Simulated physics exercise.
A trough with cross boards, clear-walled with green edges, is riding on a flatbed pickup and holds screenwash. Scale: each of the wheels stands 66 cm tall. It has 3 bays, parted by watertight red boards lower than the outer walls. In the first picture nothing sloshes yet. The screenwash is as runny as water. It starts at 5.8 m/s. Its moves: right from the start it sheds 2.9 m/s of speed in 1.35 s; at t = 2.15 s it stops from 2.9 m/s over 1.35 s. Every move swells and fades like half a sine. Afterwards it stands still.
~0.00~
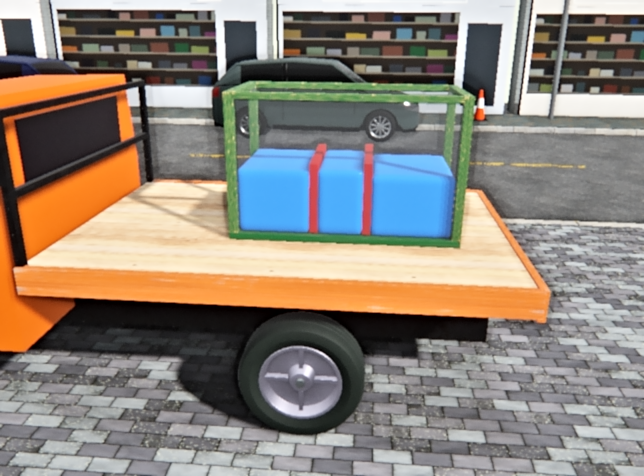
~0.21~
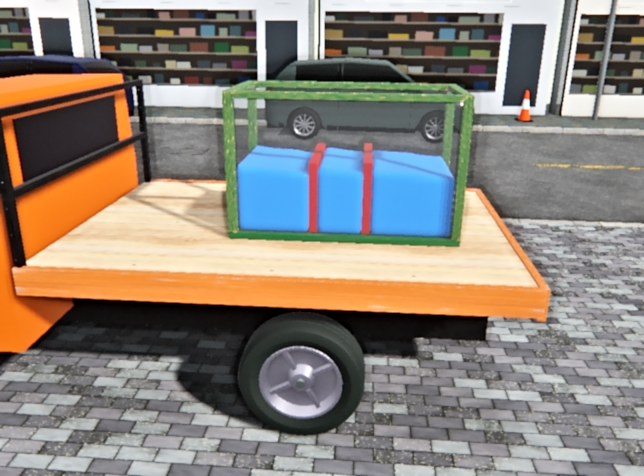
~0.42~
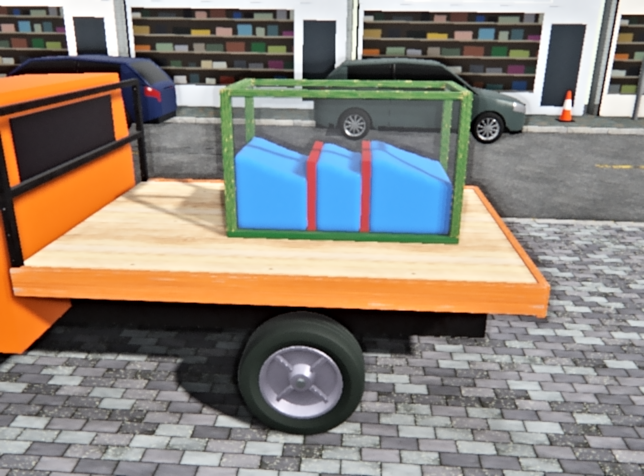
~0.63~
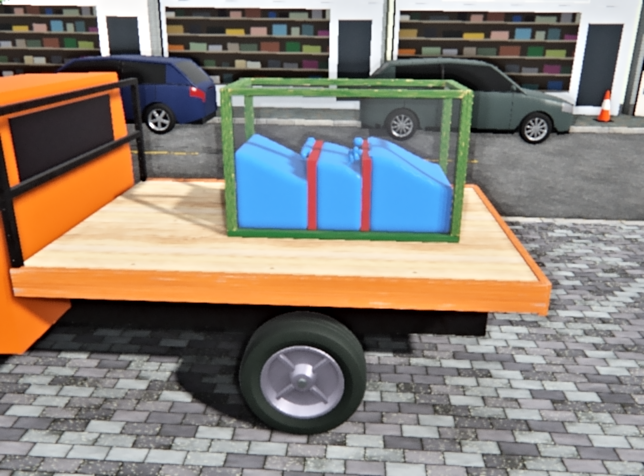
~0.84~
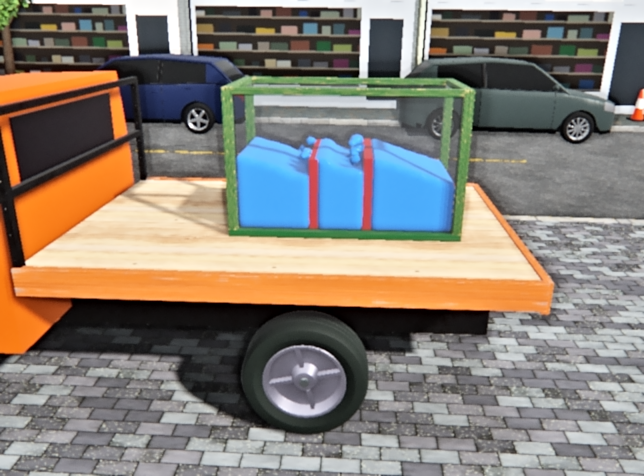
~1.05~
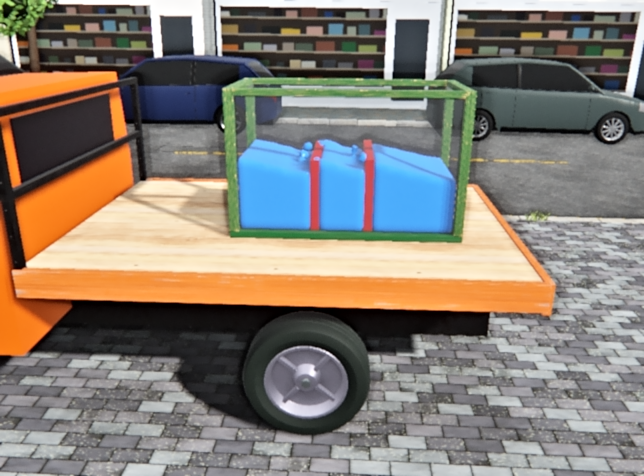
An orange flatbed pickup drives left along a grey paved street past shopfronts, seen from its side and slightly above by a camera keeping pace. On its pale wooden bed sits a clear, green-edged trough of blue liquid with two red cross boards, while parked cars and a cone slide right behind. As the truck slows, the liquid, level at first, heaps leftward in each bay, throws small blobs up beside the boards, then slopes less.
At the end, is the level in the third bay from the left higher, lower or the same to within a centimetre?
That bay finishes down.
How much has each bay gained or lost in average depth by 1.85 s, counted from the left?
In cm: 1 up, 1 up, 1 down.
After 1.85 s the mean depths from the left are 37, 37, 34 cm.
After 2.85 s the mean depths from the left are 37, 37, 33 cm.
After 4.05 s the mean depths from the left are 38, 37, 33 cm.
After 6.49 s the mean depths from the left are 38, 37, 33 cm.
